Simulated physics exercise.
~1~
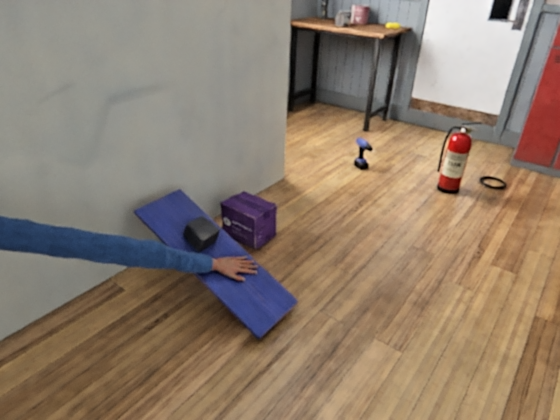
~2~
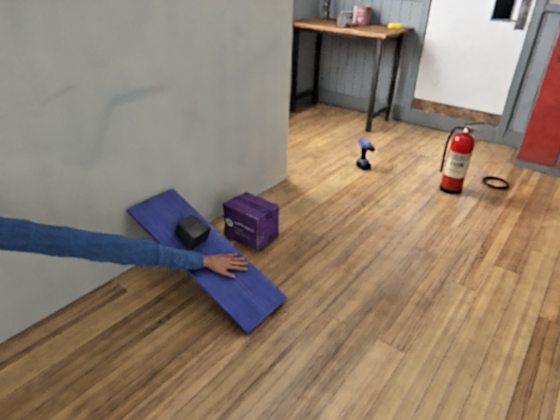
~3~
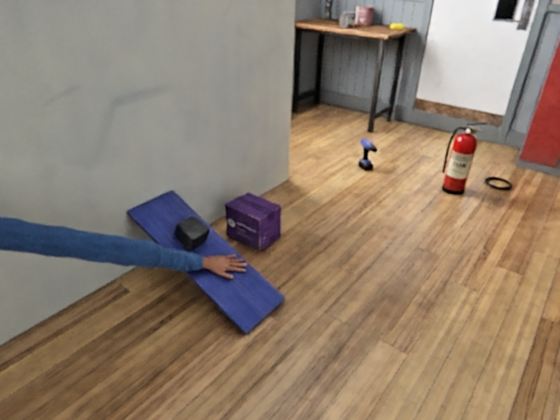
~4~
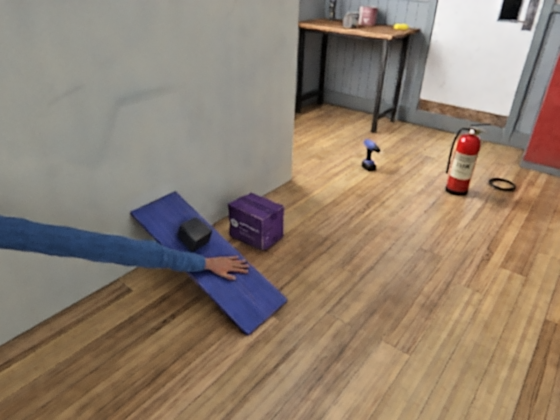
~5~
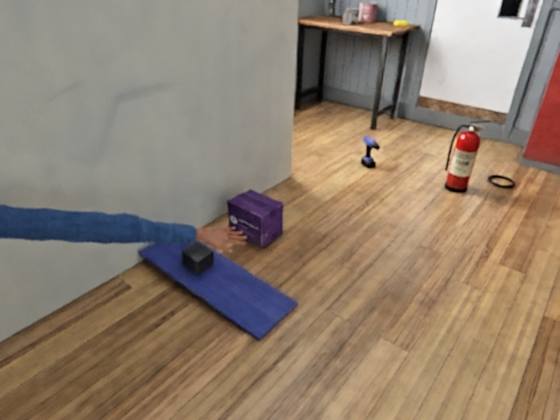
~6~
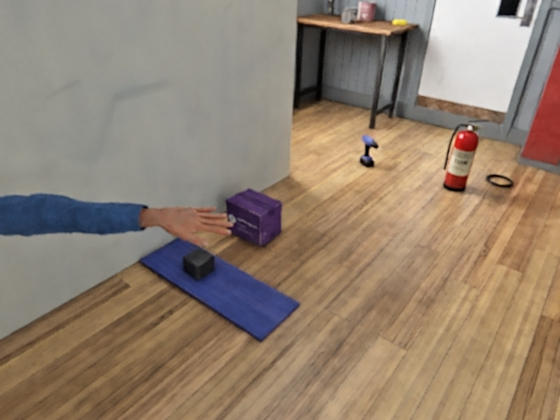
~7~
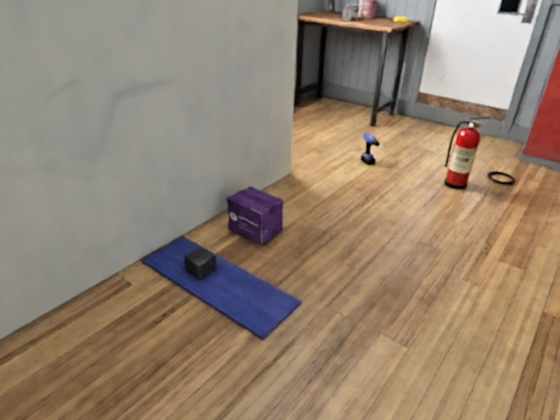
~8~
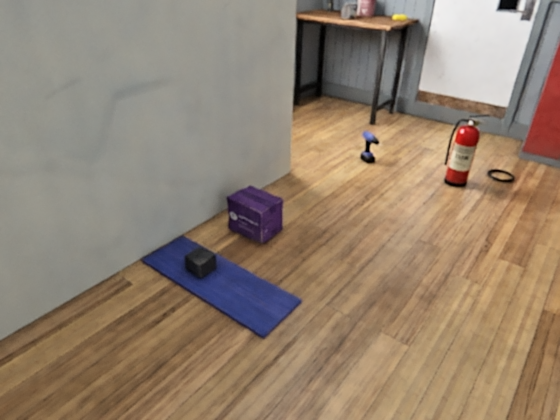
Beside a grey wall, a hand lets go of a blue board, which slides down flat.
